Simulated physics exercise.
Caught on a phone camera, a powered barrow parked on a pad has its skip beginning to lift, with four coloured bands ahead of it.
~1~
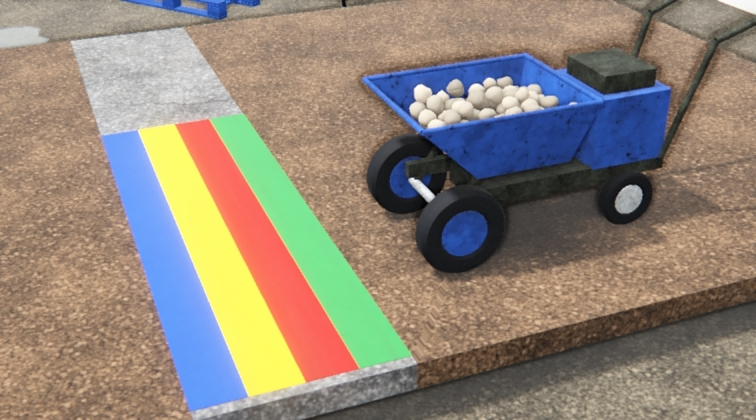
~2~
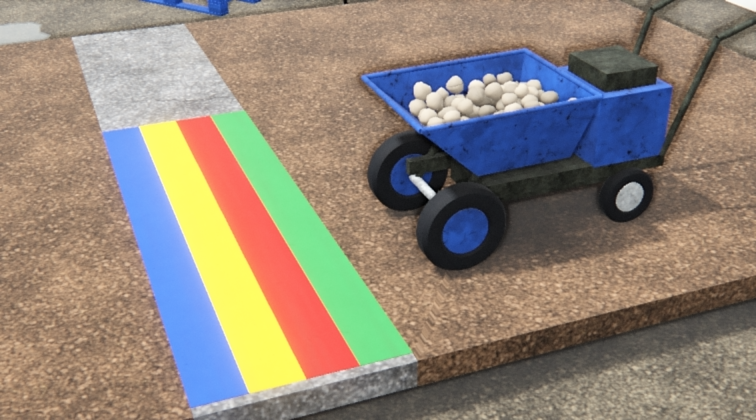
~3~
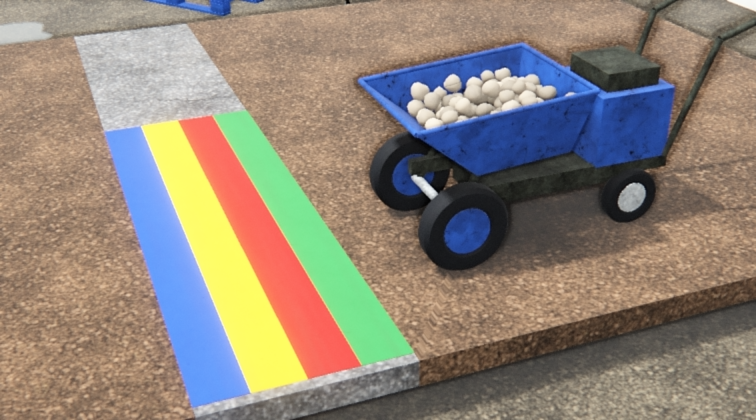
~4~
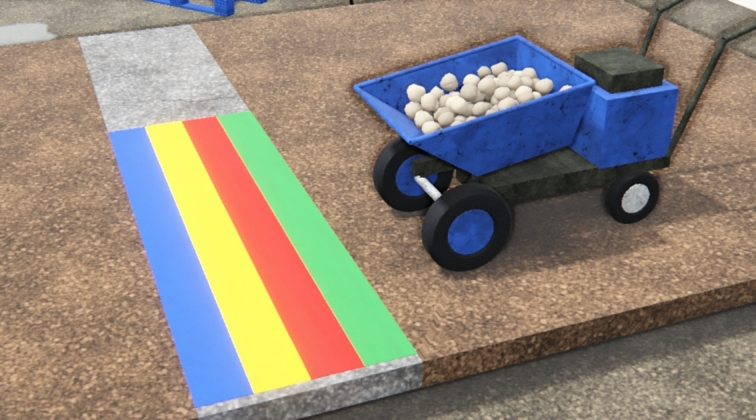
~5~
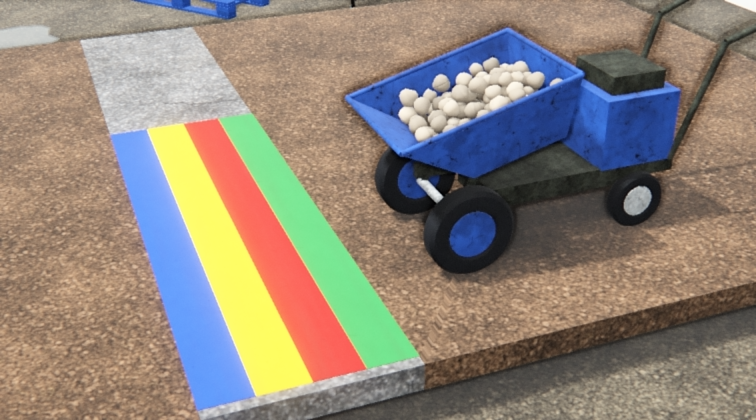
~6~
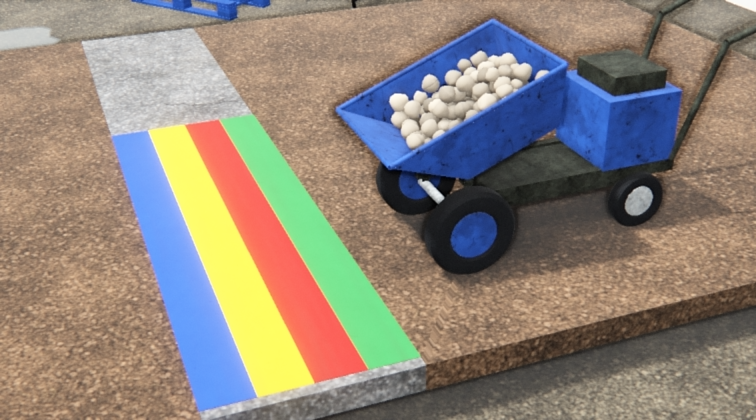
A small blue powered barrow with dark wheels stands on the right of a speckled brown pad, seen from above at an angle in a slightly shifting handheld view. Pale rounded stones fill its skip, while blue, yellow, red and green bands lie side by side on the left, below a grey patch. The skip begins nearly level and tilts steadily, its rear rising and its left lip lowering, as the wheels stay in place.
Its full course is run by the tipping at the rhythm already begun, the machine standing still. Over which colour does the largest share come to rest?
The largest share rests over red.
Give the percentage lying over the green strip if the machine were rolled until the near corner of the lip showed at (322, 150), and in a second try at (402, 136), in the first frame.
Position 1 near 0 %, position 2 near 0 %.
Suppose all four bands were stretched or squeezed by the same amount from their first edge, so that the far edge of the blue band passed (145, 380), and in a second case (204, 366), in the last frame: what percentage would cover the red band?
About 40 %, then 40 %.
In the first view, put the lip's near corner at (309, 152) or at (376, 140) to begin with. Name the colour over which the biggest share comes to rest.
The strip in blue for the first spot, that yellow strip for the second.
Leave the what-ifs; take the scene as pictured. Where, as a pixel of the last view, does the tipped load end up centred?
Centre at rest: Close to (277, 268).
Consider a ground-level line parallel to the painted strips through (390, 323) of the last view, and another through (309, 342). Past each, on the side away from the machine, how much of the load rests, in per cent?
Around 80 per cent for the first, around 40 per cent for the second.
Just after the last frame, skip tipped steeply; every one in the skip.
A moment on, skip tipped right over; roughly half in the skip; about a tenth over the green strip; roughly a third over the red strip; about a tenth over the yellow strip.
Further on, skip tipped right over; roughly a quarter in the skip; about a tenth over the green strip; roughly a third over the red strip; roughly a quarter over the yellow strip; about a tenth over the blue strip; just a few off the paint.
When it is over, skip tipped right over; roughly a quarter in the skip; about a tenth over the green strip; roughly a third over the red strip; roughly a quarter over the yellow strip; about a tenth over the blue strip; just a few off the paint.
